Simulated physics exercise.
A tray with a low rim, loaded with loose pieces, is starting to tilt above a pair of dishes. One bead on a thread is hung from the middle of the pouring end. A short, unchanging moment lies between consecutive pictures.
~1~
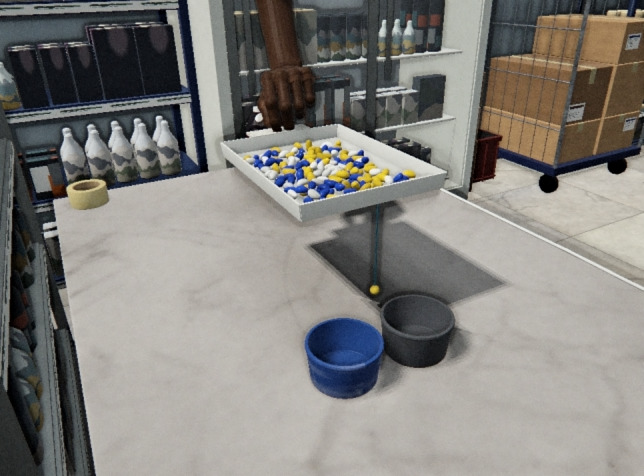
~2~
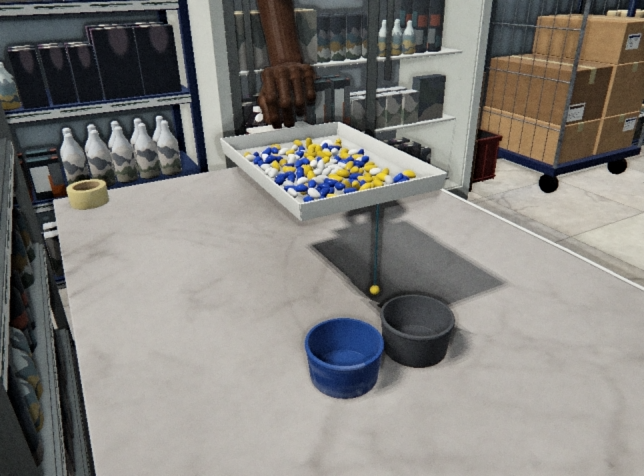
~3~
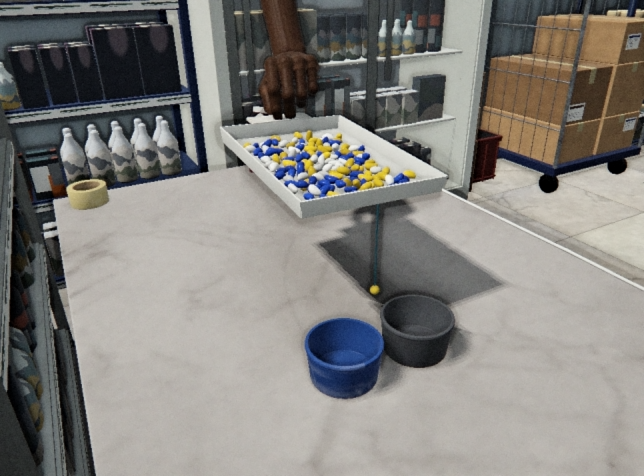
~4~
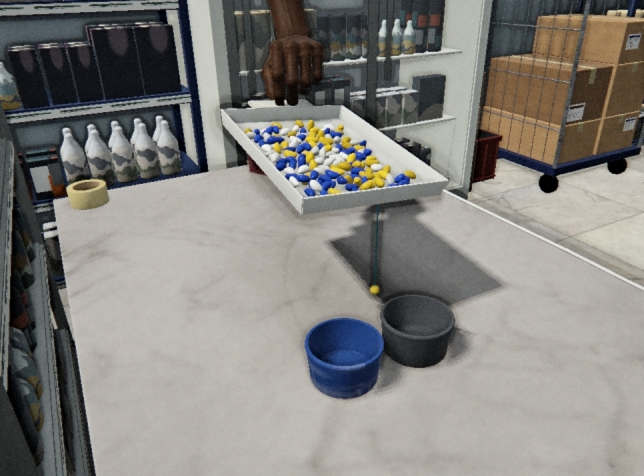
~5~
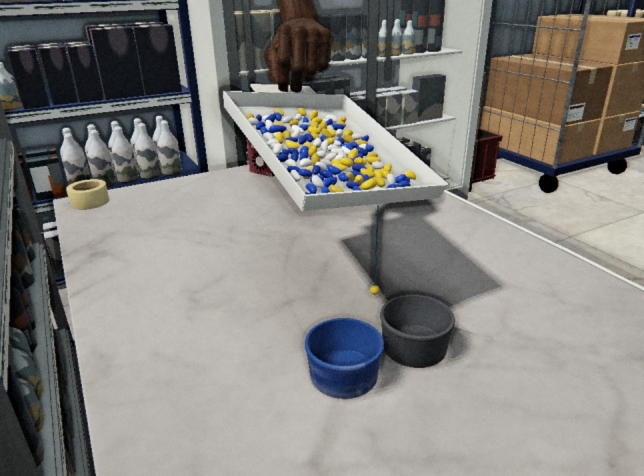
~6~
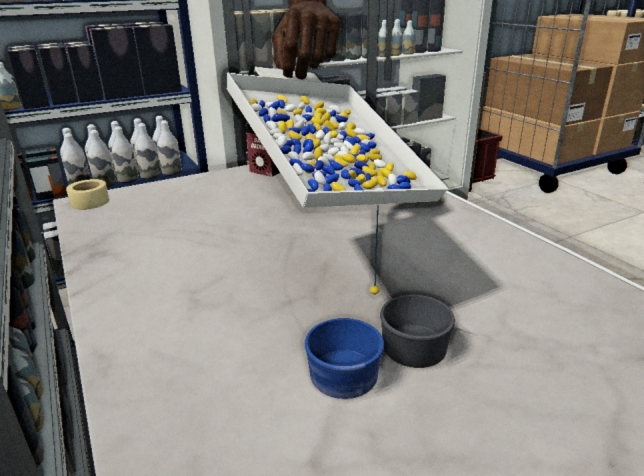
In this clip, a white tray of blue, white and yellow pieces tilts gradually above a blue dish and a dark gray dish, its back edge rising beneath a hand while a yellow bead hangs below the front edge.
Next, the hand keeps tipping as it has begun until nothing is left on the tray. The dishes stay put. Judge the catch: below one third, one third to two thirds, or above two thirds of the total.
What lands in the dishes falls short of a third of the load.
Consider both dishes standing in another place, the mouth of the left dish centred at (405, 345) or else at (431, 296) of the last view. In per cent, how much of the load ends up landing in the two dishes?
In order: 20 percent and 60 percent.
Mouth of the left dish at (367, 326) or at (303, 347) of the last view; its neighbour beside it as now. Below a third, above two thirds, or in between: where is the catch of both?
The middle third, then under a third.
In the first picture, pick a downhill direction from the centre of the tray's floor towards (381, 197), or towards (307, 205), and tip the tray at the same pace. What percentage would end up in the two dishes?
So it's 40 percent with the first slope and 30 percent with the other.
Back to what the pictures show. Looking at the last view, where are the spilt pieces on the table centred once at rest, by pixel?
About (465, 322) in the last picture.
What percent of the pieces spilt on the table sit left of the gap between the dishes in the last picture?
About 0 percent.
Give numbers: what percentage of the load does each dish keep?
Left about 0, right about 20 in a hundred.
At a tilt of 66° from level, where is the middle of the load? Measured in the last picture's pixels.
Near (384, 142).
Shortly afterwards, tray tipped steeply; the whole lot on the tray.
Next, tray tipped past a quarter turn; all but a few on the tray; only a few in the right dish; only a few outside both.
Some moments later, tray tipped past a quarter turn; only a few in the left dish; near a quarter in the right dish; the bulk outside both.
In the end, tray tipped past a quarter turn; only a few in the left dish; near a quarter in the right dish; the bulk outside both.
